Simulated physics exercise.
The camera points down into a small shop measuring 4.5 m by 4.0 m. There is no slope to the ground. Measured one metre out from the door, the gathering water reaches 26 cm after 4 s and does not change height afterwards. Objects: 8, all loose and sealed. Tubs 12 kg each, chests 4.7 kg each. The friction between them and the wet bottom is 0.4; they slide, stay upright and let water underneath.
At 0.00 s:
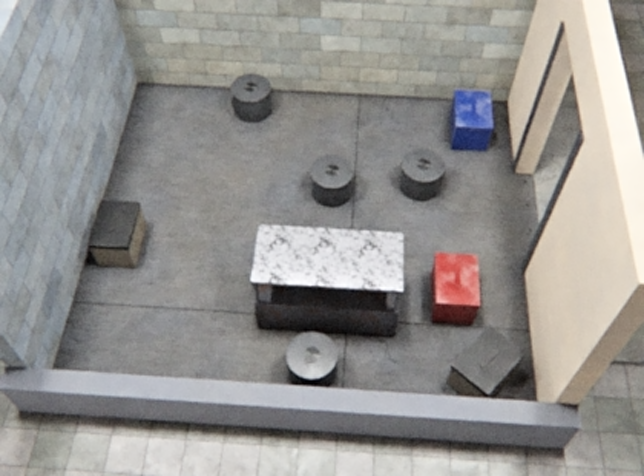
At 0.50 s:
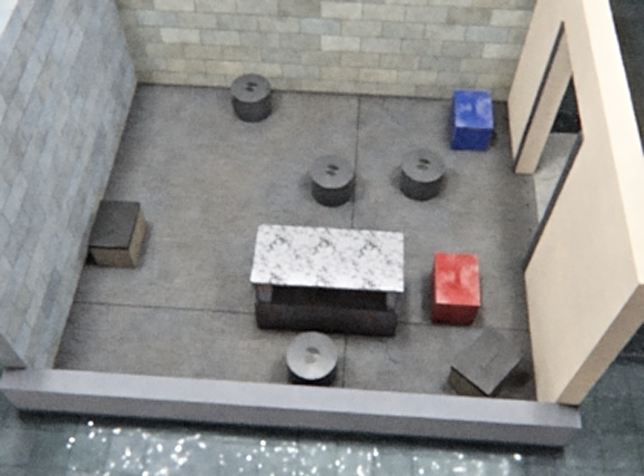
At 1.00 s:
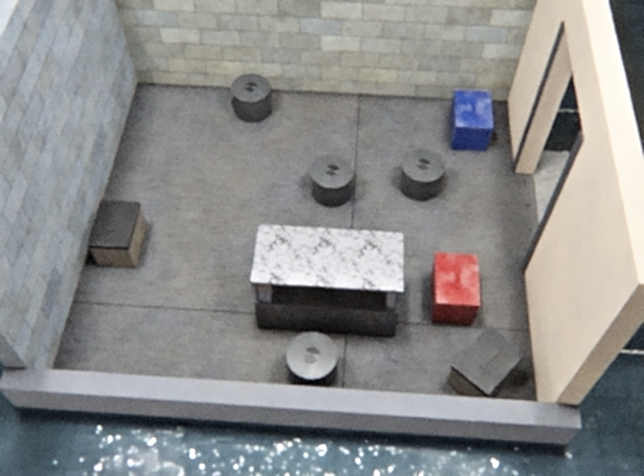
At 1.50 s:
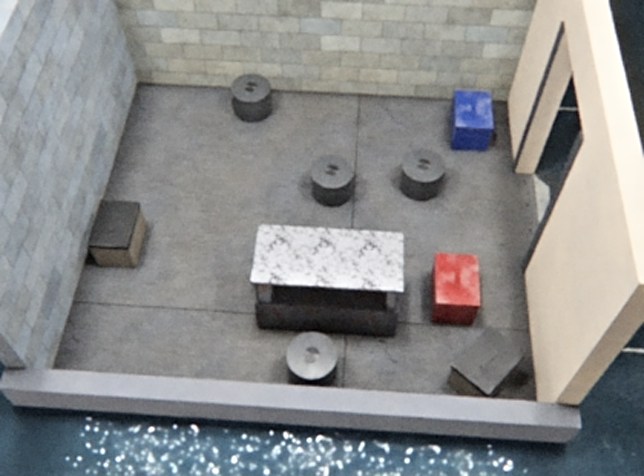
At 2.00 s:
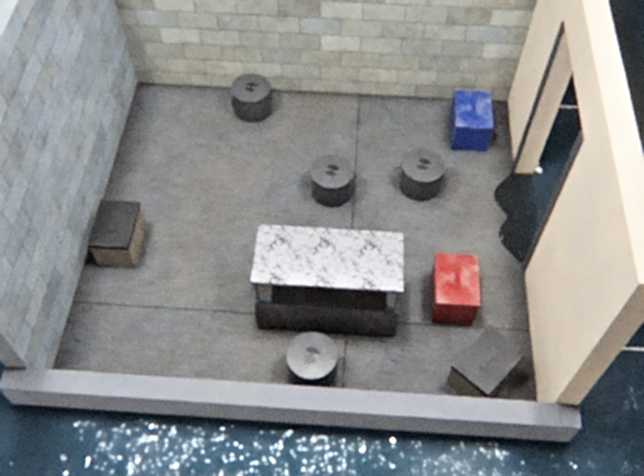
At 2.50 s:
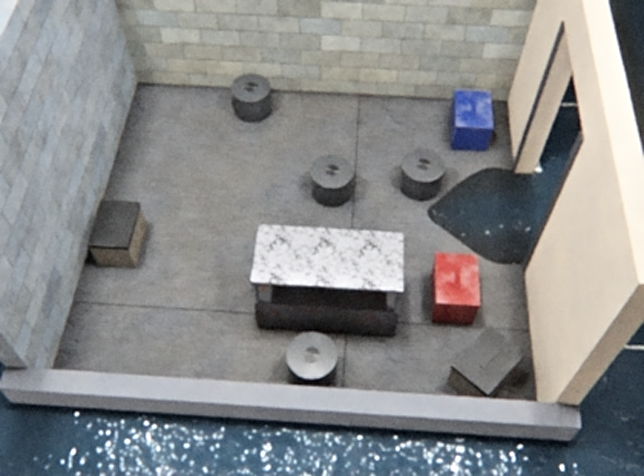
The clip opens on a small shop seen from above, with a marble-topped counter, dark round tubs, and red and blue chests on a dry floor. Water spreads around the outside walls, then enters through the doorway on the right and forms a dark pool, while the objects stay still.
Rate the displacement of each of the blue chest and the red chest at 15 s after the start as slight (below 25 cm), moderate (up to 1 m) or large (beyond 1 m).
Blue chest: Moderate; red chest: Large.
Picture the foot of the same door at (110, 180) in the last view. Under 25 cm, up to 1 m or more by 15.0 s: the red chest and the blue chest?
The red chest winds up a long way off; as for the blue chest, it winds up a long way off.
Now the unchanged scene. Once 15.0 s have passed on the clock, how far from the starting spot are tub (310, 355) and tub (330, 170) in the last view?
The first is 200 cm from its start, the second 200 cm.
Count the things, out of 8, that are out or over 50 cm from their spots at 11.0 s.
I get 6.
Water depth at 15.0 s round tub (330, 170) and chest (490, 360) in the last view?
Depth approx. 18 cm / 10 cm.
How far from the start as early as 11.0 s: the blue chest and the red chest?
Close to 40 cm for the first and 30 cm for the second.
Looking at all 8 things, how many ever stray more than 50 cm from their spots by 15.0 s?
I count 8 of them.
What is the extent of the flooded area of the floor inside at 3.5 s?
The covered patch comes to about 3.0 m2.
After 3.5 s the blue chest is near (474, 109), 0.0 m from its start, aground; the red chest is near (457, 279), 0.0 m from its start, aground; 0 afloat.
After 6.8 s the blue chest is near (491, 96), 0.3 m from its start, afloat; the red chest is near (467, 333), 0.6 m from its start, afloat; 5 afloat.
After 11.0 s the blue chest is near (441, 92), 0.4 m from its start, afloat; the red chest is near (481, 299), 0.3 m from its start, afloat; 8 afloat.
After 15.0 s the blue chest is near (416, 92), 0.7 m from its start, afloat; the red chest is near (250, 186), 2.2 m from its start, afloat; 8 afloat.
